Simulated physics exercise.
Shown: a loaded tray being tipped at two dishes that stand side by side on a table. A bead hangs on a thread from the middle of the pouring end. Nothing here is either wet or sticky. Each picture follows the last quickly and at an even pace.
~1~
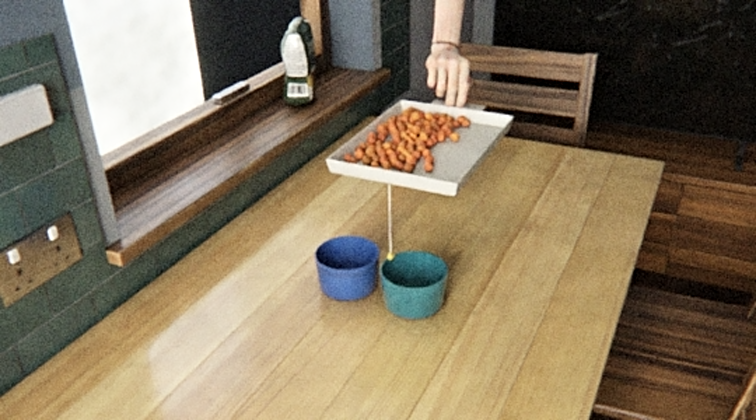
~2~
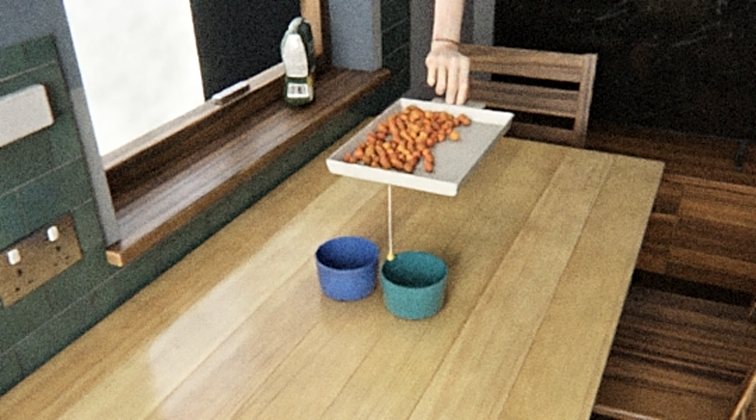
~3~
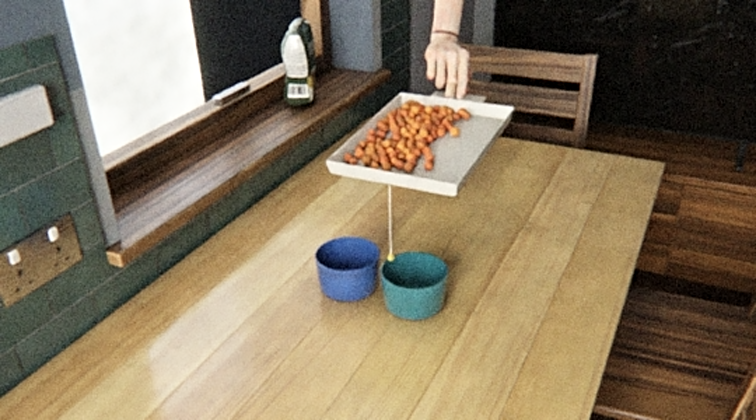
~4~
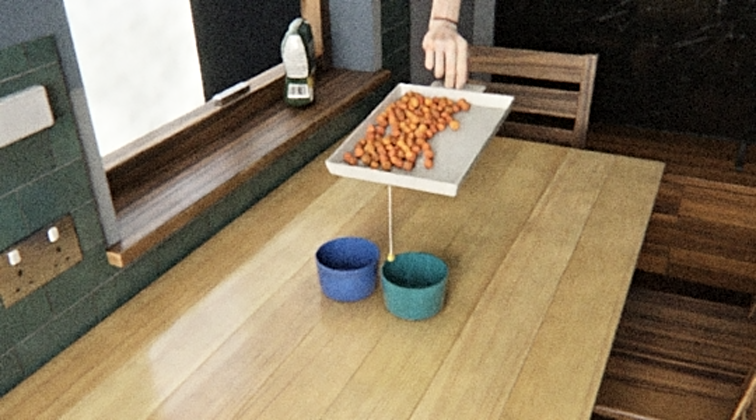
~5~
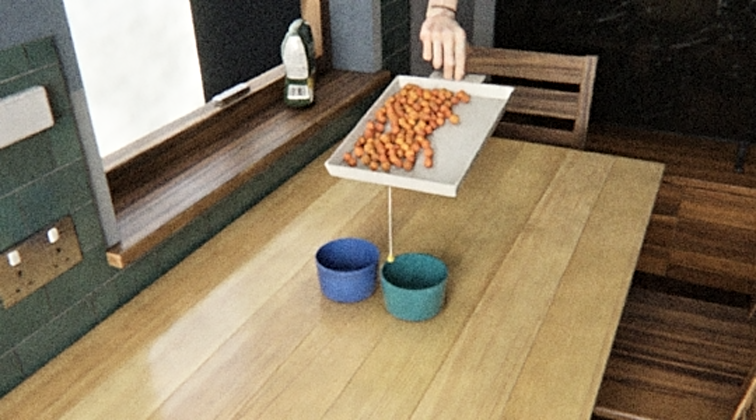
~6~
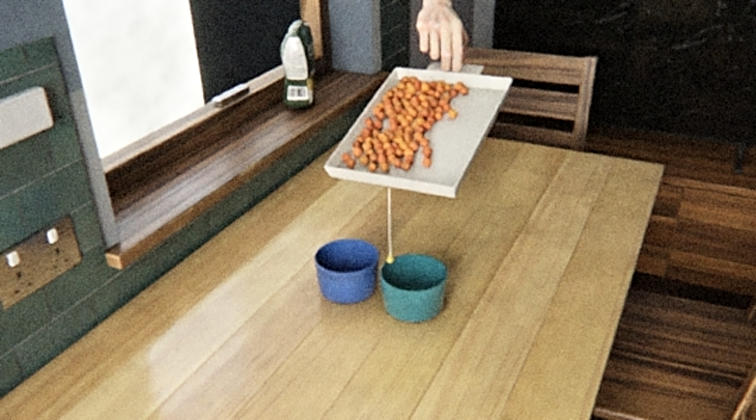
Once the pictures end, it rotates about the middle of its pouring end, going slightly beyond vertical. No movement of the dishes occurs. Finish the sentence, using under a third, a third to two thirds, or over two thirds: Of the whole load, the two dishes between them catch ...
... under a third of it.
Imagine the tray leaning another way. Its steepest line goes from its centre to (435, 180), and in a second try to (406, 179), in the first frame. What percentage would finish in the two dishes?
In order: About 20, then 10 percent.
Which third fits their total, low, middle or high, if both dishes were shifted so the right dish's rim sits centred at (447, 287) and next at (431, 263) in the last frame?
Try one: Below one third; try two: Below one third.
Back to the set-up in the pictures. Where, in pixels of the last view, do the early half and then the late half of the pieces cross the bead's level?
First near (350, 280), later near (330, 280).
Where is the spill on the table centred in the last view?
It centres at roughly (343, 334).
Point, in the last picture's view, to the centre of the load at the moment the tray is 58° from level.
Check around (378, 142) in the last picture.
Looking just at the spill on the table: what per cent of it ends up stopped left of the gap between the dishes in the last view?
Close to 80 in a hundred.
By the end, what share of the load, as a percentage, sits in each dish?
I'd say the left dish holds some 0 % and the right dish some 0 %.
Just after the last frame, tray tipped steeply; every one on the tray.
A moment on, tray tipped right over; every one on the tray.
Further on, tray tipped past a quarter turn; just a few in the left dish; almost all outside both.
When it is over, tray tipped past a quarter turn; not one in the right dish; just a few in the left dish; almost all outside both.
